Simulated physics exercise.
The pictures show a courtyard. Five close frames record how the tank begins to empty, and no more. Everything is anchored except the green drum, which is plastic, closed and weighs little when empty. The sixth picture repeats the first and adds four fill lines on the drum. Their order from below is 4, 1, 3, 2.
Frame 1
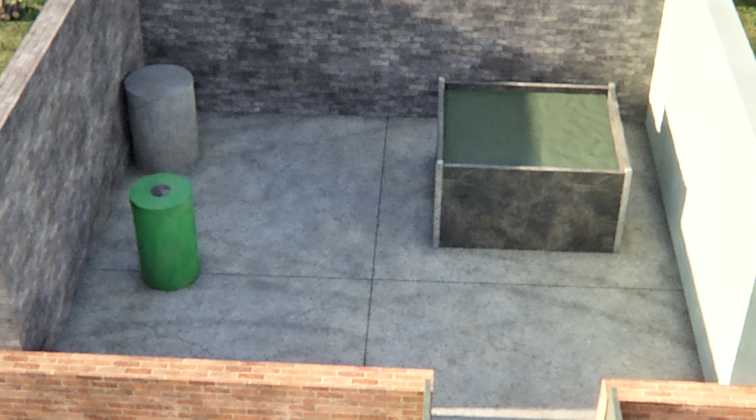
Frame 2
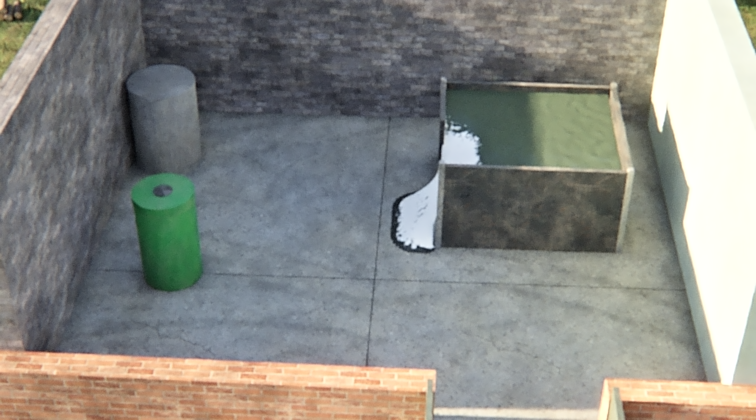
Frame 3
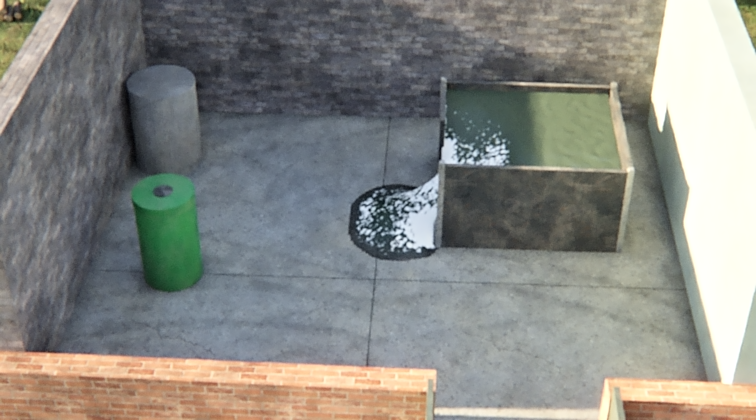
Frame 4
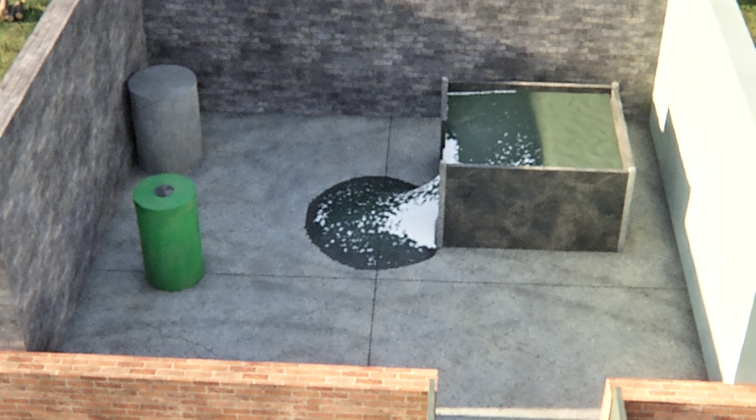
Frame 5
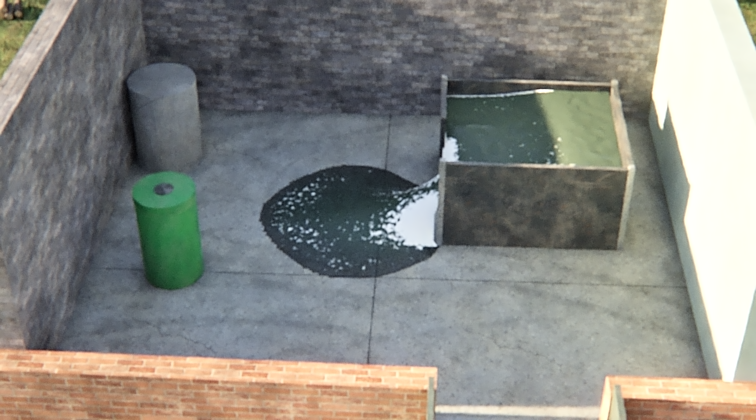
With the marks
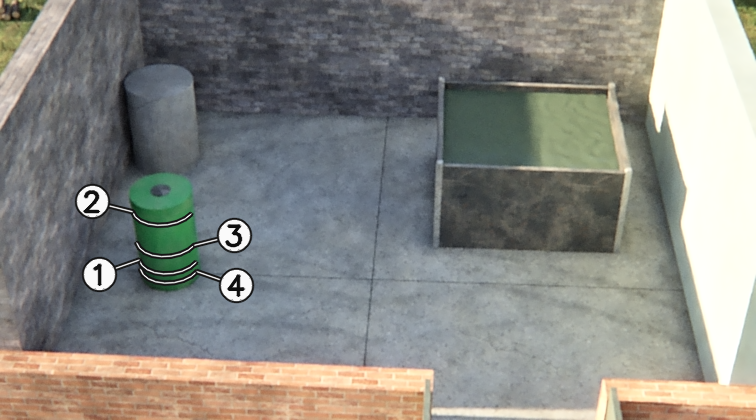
In this clip, a walled courtyard holds a green drum, a grey cylinder and a full tank of dark green water; water pours from the tank's left side, and a foamy, dark puddle spreads leftward across the concrete ground.
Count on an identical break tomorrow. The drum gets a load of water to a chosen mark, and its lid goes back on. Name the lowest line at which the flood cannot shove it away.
Mark 3 just does it.
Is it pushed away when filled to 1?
Yes.
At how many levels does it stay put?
Two of the four.
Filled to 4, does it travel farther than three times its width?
Yes, clearly.
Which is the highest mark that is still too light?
It is 1.
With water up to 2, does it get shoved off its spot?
No, not at all.
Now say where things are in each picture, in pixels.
Lid of the green drum at (162, 191); tank full, its middle at (529, 131); open gate at (518, 379), in the first picture.
In the second picture, 2 % of the ground under water, its edge towards the drum at (403, 229).
In the third picture, 4 % of the ground under water, its edge towards the drum at (363, 237).
In the fourth picture, 6 % of the ground under water, its edge towards the drum at (314, 225).
Lid of the green drum at (165, 190); 10 % of the ground under water, its edge towards the drum at (284, 237), in the fifth picture.
In white, 1 at (163, 273); 2 at (157, 225); 3 at (161, 256); 4 at (164, 283); from the bottom up 4, 1, 3, 2.
Choosing 1, it is pushed about twice its own width away.
Choosing 2, it does not move.
Choosing 3, it does not move.
Choosing 4, it is pushed about 5 times its own width away.
